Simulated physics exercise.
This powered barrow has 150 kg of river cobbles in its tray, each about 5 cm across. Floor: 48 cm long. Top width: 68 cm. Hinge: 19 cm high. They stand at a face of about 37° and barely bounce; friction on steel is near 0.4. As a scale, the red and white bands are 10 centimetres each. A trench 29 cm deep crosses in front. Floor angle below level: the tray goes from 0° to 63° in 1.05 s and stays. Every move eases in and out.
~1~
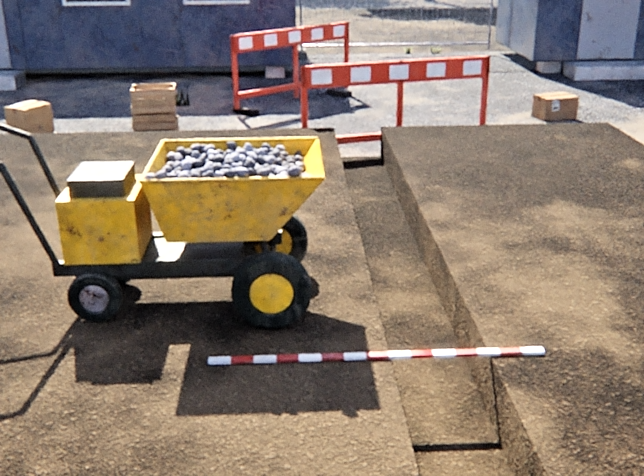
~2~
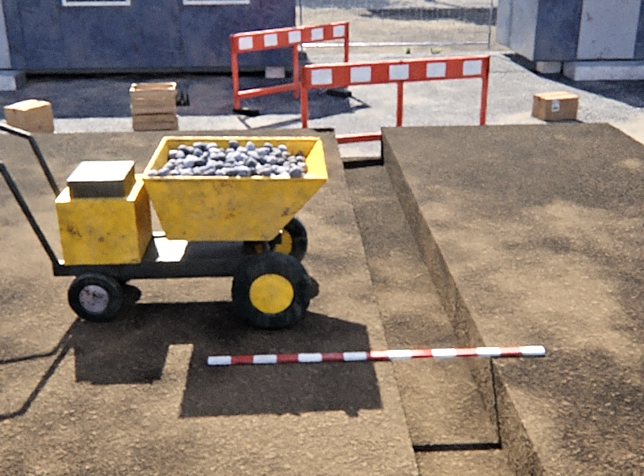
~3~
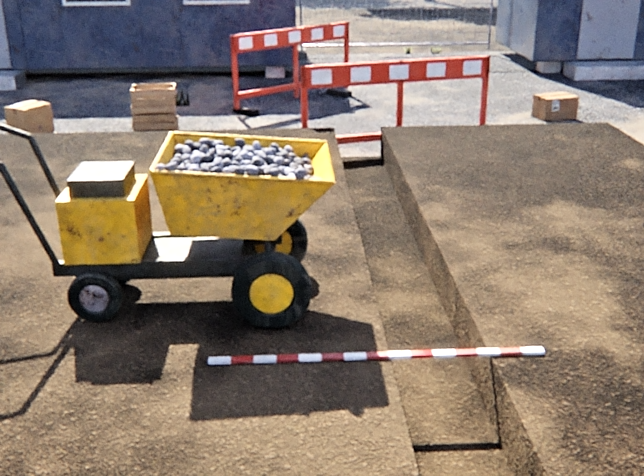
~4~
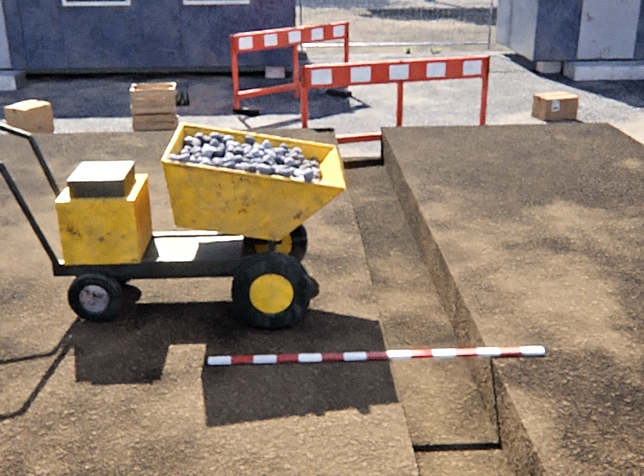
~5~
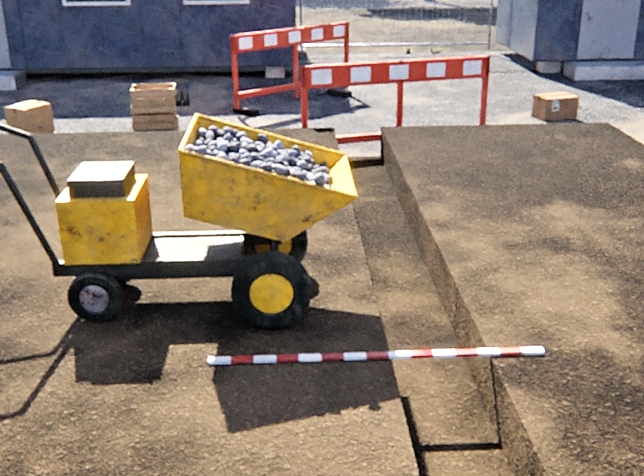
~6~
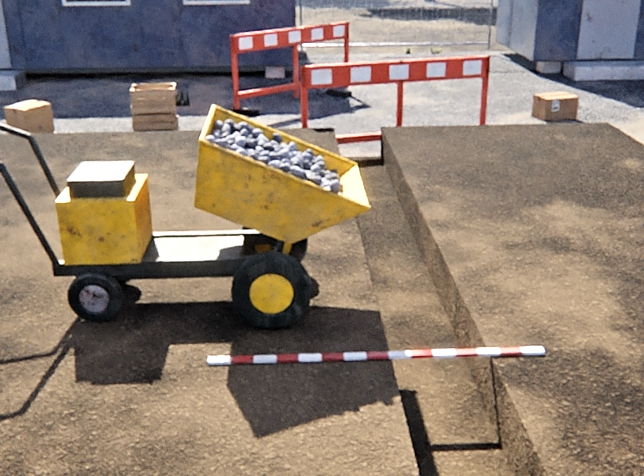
On a sunlit yard, a yellow powered barrow beside a trench gradually tilting its tray of grey stones forward to the right.
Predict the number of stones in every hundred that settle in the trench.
Close to 86 in a hundred.
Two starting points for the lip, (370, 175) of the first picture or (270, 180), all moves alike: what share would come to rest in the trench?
50 %, then 70 %.
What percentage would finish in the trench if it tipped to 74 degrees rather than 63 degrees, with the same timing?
In that case some 100 per cent.
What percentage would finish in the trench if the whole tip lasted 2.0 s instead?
Near 90 per cent.
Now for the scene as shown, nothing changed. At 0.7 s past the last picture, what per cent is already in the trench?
Roughly 25% by that time.
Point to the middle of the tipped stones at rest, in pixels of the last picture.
Their middle is at about (422, 328).
Then, 0.4 s after the last picture the floor is at 53°, 100 % in the tray; the foremost stones are at (390, 239).
Then, 0.7 s after the last picture the floor is at 63°, 75 % in the tray, 25 % in the trench; the foremost stones are at (462, 305).
Then, 1.1 s after the last picture the floor is at 63°, 46 % in the tray, 50 % in the trench, 4 % past the trench; the foremost stones are at (554, 300).
Then, 3.0 s after the last picture the floor is at 63°, 10 % in the tray, 86 % in the trench, 4 % past the trench; the foremost stones are at (637, 308).
